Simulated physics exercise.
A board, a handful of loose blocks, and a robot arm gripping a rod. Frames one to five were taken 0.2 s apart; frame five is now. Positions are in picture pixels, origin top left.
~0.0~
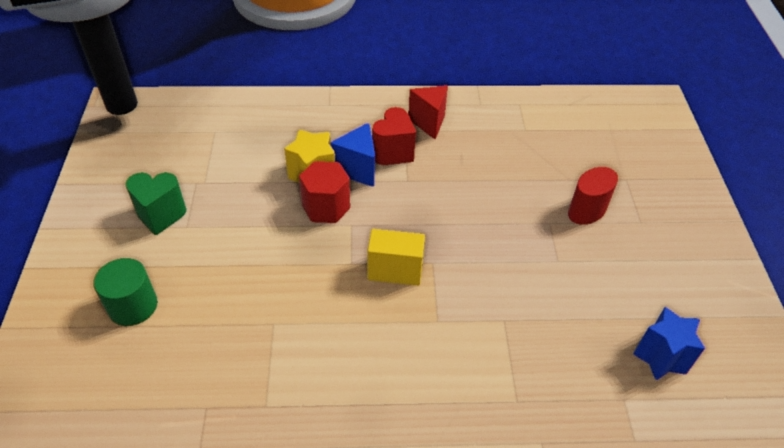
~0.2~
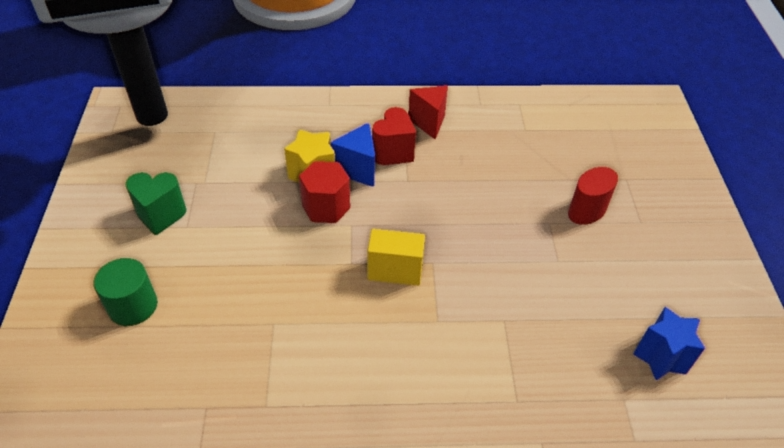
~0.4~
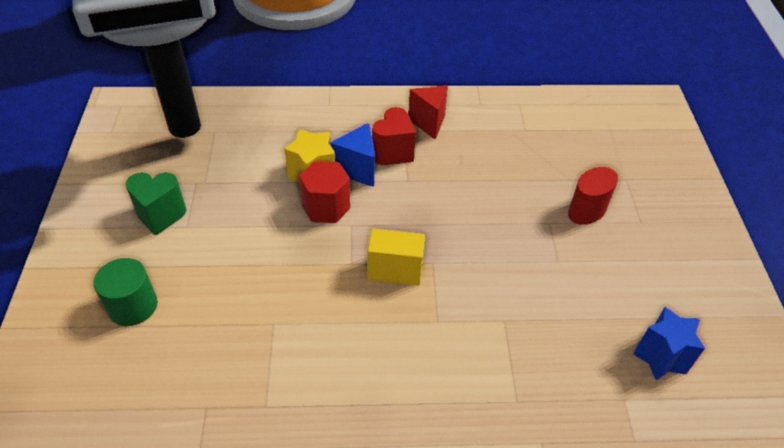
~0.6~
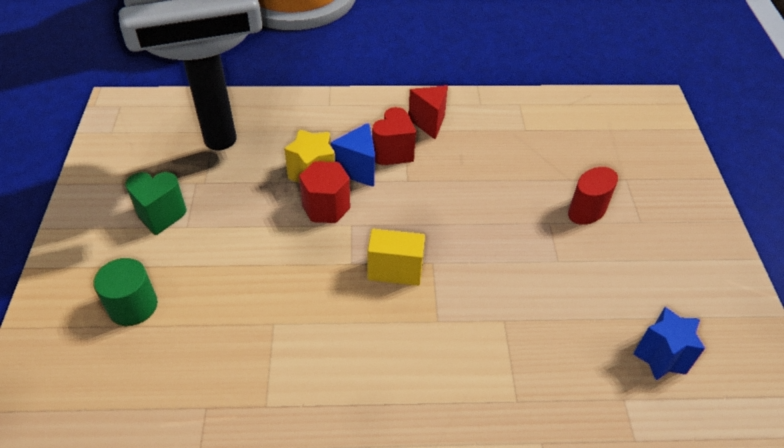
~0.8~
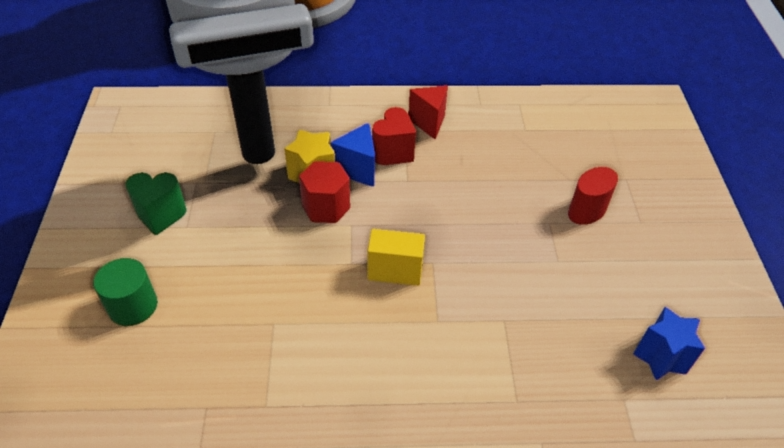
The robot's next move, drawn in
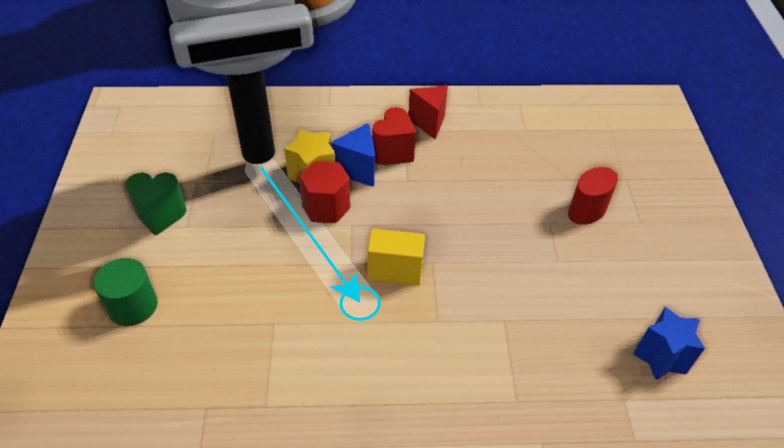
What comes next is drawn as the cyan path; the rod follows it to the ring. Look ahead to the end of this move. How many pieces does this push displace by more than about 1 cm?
The count is one.
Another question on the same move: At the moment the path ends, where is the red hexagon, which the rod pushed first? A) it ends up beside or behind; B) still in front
(A)
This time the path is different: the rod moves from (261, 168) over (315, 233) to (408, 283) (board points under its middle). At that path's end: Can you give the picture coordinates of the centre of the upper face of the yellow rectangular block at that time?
I'd place it at (458, 262), taking the centre of its top.
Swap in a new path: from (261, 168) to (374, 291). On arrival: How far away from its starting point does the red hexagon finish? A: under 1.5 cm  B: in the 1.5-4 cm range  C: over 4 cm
Letter B.
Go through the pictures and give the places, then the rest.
In the first picture, tip of the rod (122, 106), middles of tops, yellow star block (311, 145), red hexagon (324, 177).
In the second picture, rod (152, 116), nothing pushed.
In the third picture, rod (185, 128), nothing pushed.
In the fourth picture, rod (220, 140), nothing pushed.
In the fifth picture, rod (259, 153), yellow star block (311, 145), red hexagon (324, 177).
The line goes from (261, 168) to (360, 303).
On the path given first. One third of the way, rod (290, 195); red hexagon (331, 179), turned 15° anticlockwise.
Two thirds of the way, rod (322, 239); red hexagon (342, 186), turned 60° anticlockwise.
At the end, rod (360, 289); yellow star block unmoved; red hexagon (342, 186), turned 60° anticlockwise.
